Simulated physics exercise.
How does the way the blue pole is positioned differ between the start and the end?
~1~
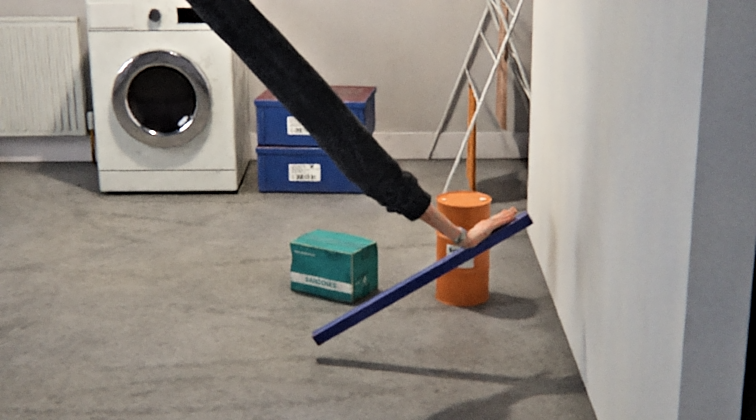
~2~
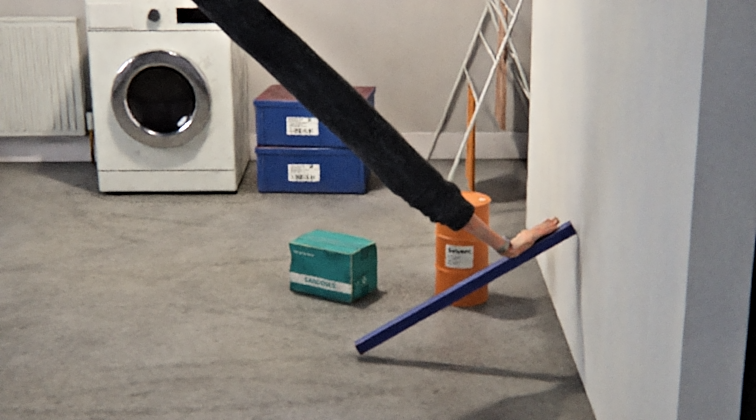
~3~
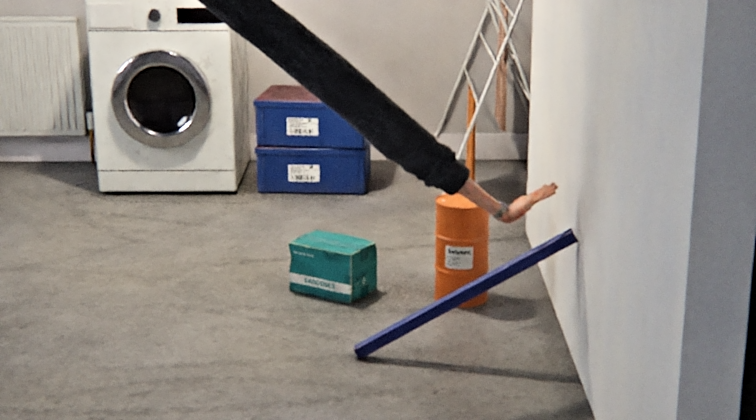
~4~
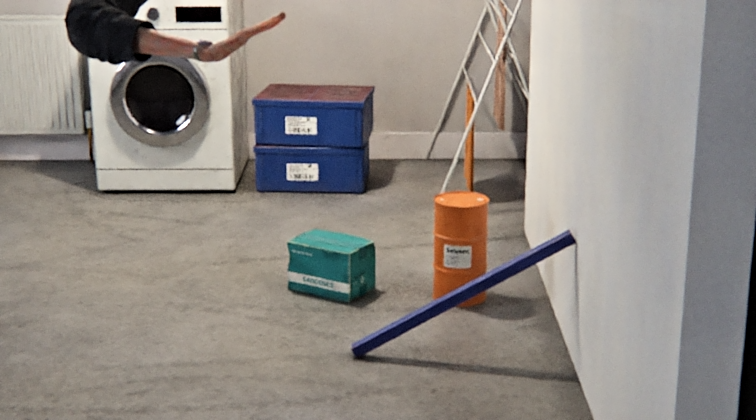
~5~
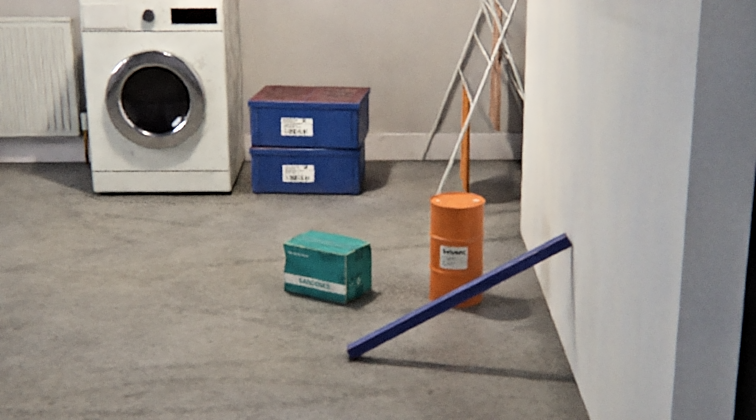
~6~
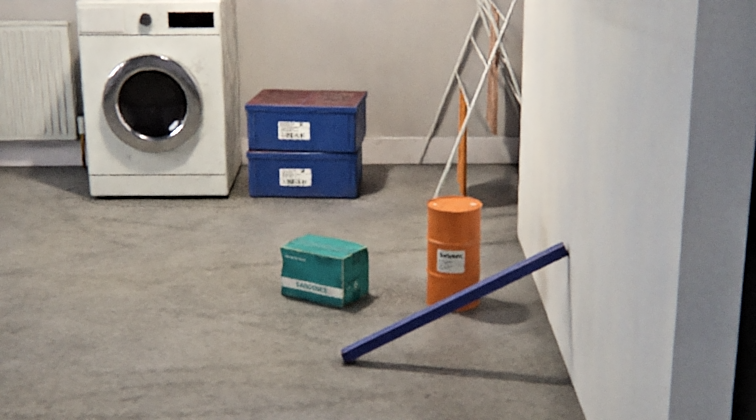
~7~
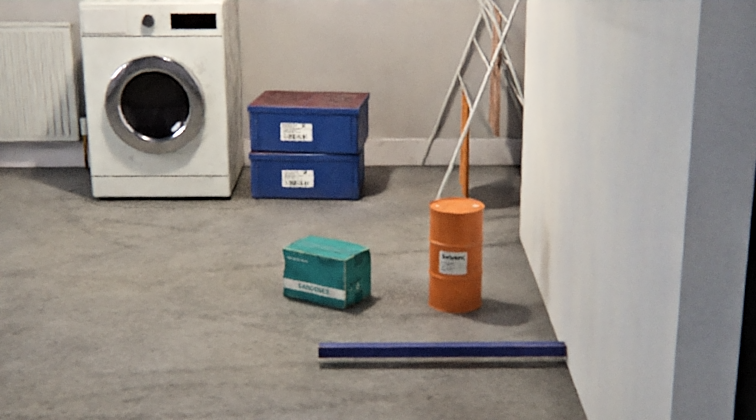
At the start the blue pole is leaning at a slant with a hand on it, and at the end it lies on its side, flat on the floor by the wall.
We see a hand move a long blue pole to the right until it leans against a wall, near an orange canister and a turquoise box, then let go and withdraw. The pole stays slanted briefly before slipping down to lie flat on the floor.
